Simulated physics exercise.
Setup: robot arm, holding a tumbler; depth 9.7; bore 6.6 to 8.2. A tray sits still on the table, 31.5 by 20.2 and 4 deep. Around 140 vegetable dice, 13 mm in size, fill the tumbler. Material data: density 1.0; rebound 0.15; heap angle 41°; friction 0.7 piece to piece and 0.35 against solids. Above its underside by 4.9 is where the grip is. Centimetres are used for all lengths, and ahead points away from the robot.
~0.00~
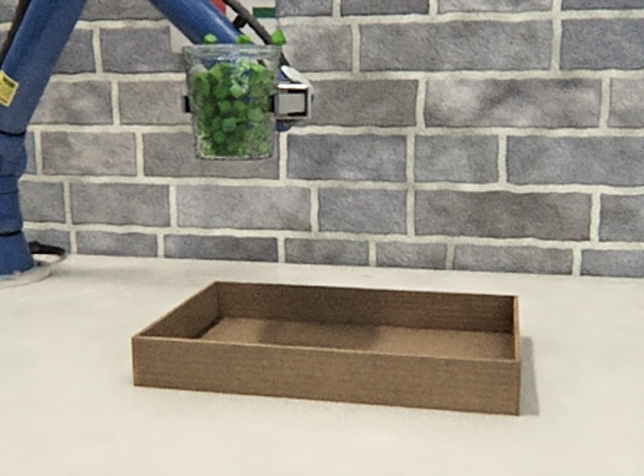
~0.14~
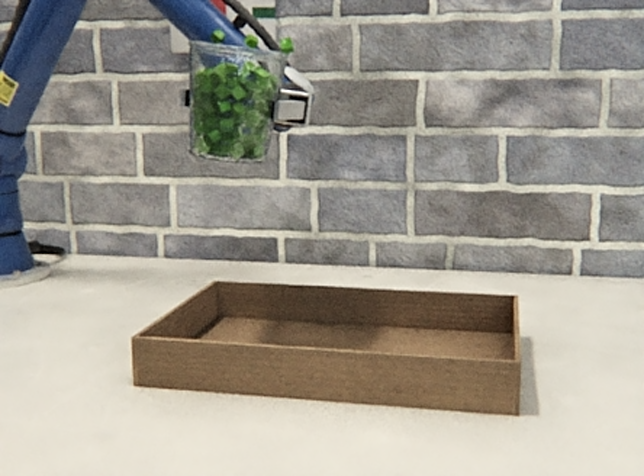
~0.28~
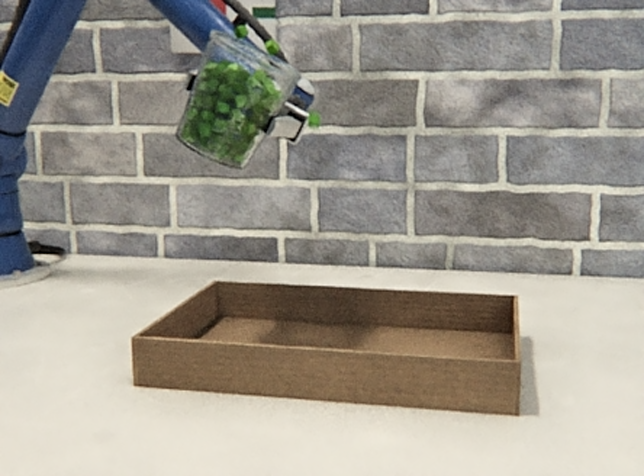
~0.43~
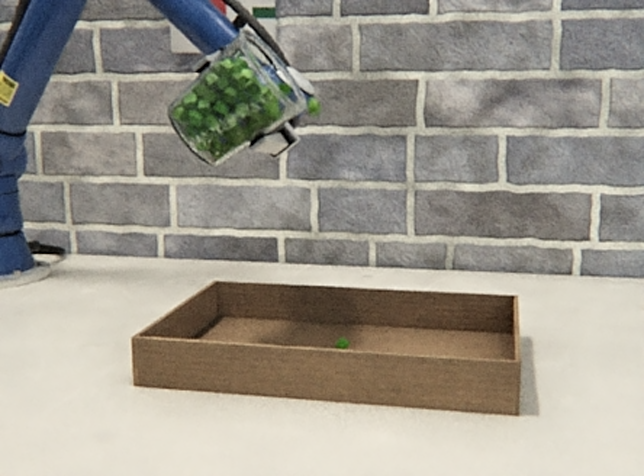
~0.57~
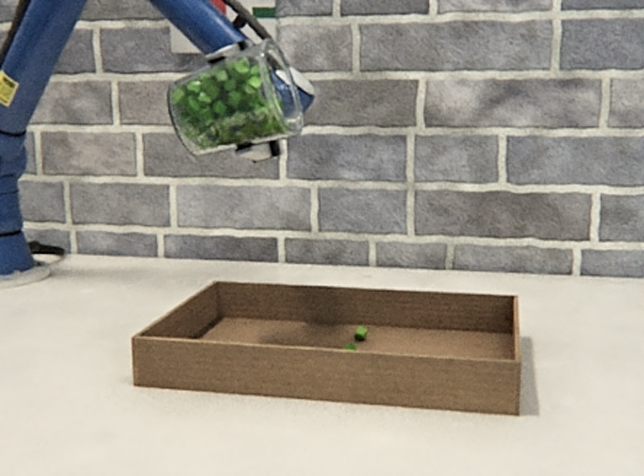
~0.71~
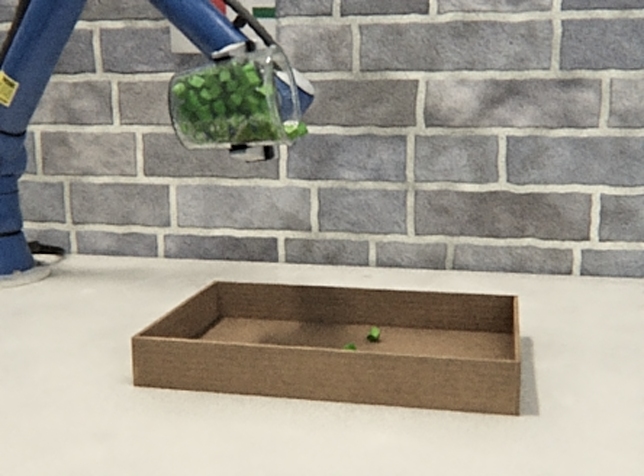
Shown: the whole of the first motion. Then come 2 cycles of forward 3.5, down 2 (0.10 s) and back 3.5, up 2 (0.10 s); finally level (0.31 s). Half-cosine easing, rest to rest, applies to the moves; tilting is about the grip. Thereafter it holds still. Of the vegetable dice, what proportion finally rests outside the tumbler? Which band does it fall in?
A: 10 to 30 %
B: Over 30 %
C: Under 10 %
B.
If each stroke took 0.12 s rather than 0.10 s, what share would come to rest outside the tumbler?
Then roughly 35 percent.
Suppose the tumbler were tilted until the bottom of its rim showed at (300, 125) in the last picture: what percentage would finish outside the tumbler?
15 %.
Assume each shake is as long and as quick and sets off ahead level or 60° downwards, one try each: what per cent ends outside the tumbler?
Result: Approx. 75 % and 15 %, one try each.
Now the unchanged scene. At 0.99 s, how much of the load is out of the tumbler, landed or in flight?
20 %.
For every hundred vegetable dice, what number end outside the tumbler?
I'd guess near 40 per cent.
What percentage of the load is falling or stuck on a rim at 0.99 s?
About 17 per cent.
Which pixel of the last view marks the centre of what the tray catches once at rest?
Around (379, 350) in the last view.
After 0.99 s, tilted 81° forward, highest piece 24 above the table; 112 in the tumbler, 7 in the tray, 24 in flight or on a rim.
After 1.28 s, tilted 35° forward, highest piece 26 above the table; 85 in the tumbler, 51 in the tray, 7 in flight or on a rim.
After 1.62 s, level, highest piece 26 above the table; 85 in the tumbler, 58 in the tray.
After 2.67 s, level, highest piece 26 above the table; 85 in the tumbler, 58 in the tray.
In the end, 85 in the tumbler, 58 in the tray. That is 41 % outside the tumbler.
